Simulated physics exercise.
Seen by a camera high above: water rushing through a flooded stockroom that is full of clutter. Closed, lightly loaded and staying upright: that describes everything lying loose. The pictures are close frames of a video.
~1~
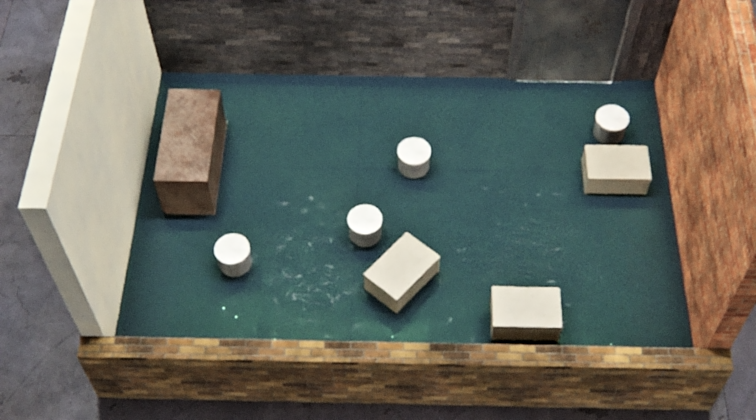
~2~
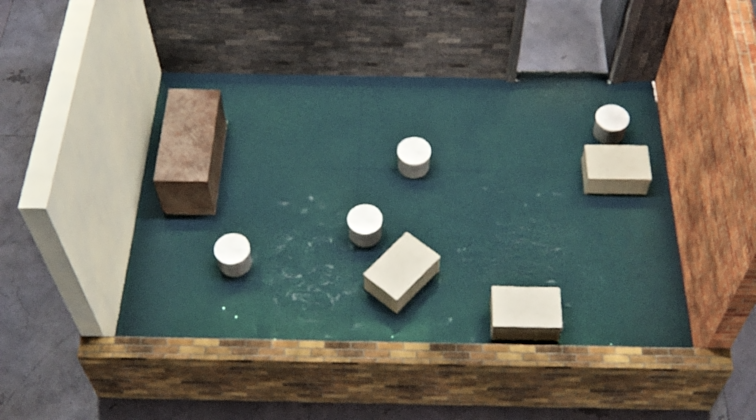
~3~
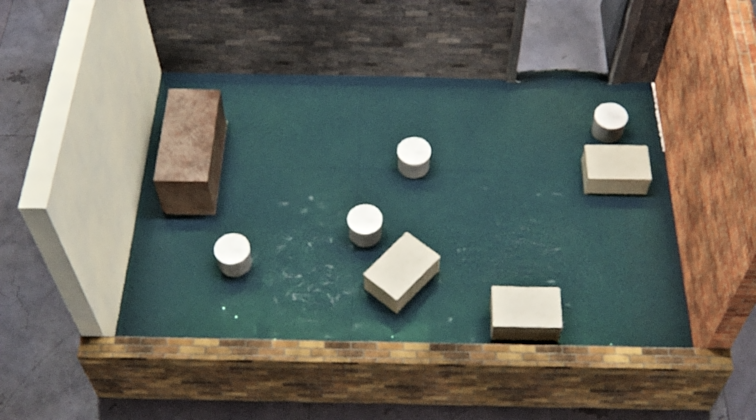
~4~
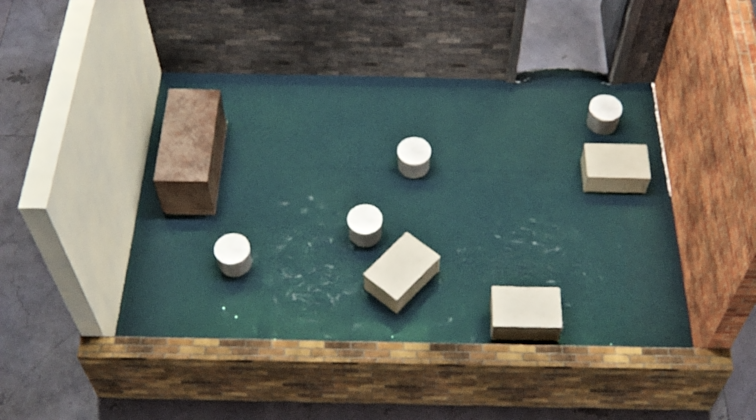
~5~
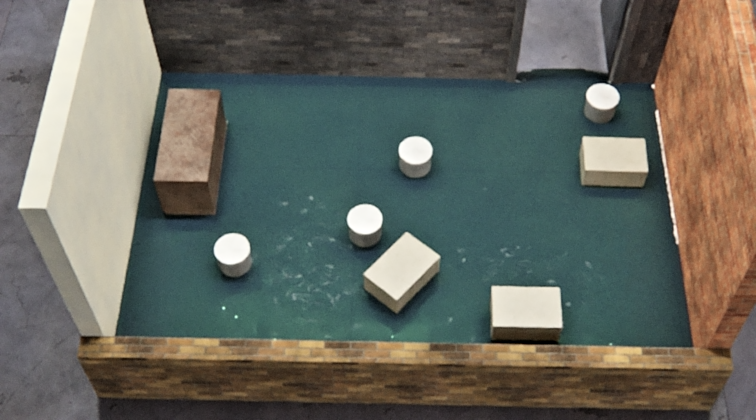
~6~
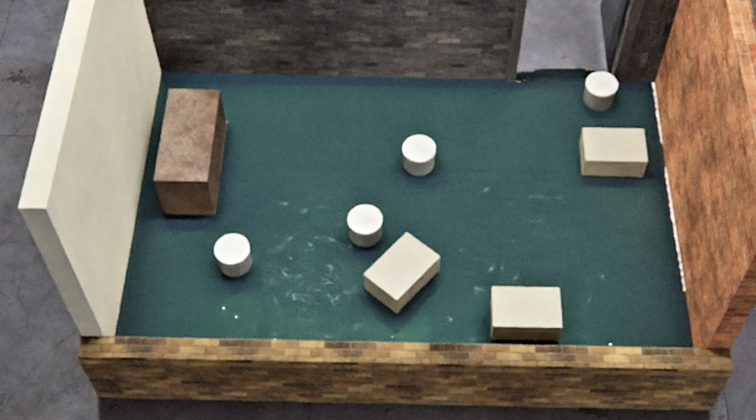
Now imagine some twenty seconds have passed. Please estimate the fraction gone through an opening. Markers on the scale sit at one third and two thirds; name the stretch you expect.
The central band.
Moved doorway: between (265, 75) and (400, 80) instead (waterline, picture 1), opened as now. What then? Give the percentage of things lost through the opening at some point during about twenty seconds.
Close to 60 %, I think.
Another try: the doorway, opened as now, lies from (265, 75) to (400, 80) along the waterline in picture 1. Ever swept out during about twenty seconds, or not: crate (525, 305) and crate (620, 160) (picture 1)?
First retained, then retained.
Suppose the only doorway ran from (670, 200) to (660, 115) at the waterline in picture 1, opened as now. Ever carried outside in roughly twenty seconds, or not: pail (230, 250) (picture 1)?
Remains.
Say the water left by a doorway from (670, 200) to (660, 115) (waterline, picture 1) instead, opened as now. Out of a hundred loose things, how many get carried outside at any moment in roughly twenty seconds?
I reckon close to 60 per cent.
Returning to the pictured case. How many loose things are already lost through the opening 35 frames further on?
3.
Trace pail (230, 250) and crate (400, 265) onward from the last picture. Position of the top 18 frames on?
Around (270, 239) and (463, 236).
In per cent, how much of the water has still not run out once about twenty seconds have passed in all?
Close to 54 %.
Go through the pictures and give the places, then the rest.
A pail at (613, 118) floats; a crate at (618, 162) floats; 0 of 7 have shifted, in the first frame.
A pail at (613, 118) floats; a crate at (618, 162), afloat; 0 of 7 have shifted, in the second frame.
A pail at (611, 116) floats, close to its start; a crate at (618, 162), afloat; 0 of 7 have shifted, in the third frame.
A pail at (606, 107), afloat, close to its start; a crate at (617, 161), afloat; 1 of 7 have shifted, in the fourth frame.
A pail at (603, 96) floats, a stride from its start; a crate at (615, 154) floats, close to its start; 2 of 7 have shifted, in the fifth frame.
A pail at (602, 84) floats, a stride from its start; a crate at (615, 144), afloat, close to its start; 3 of 7 have shifted, in the sixth frame.
A moment on, 1 of 7 are out; 6 afloat.
Next, 2 of 7 are out; 5 afloat.
Later, 3 of 7 are out; 4 afloat.
In the end, 3 of 7 are out; 4 afloat.
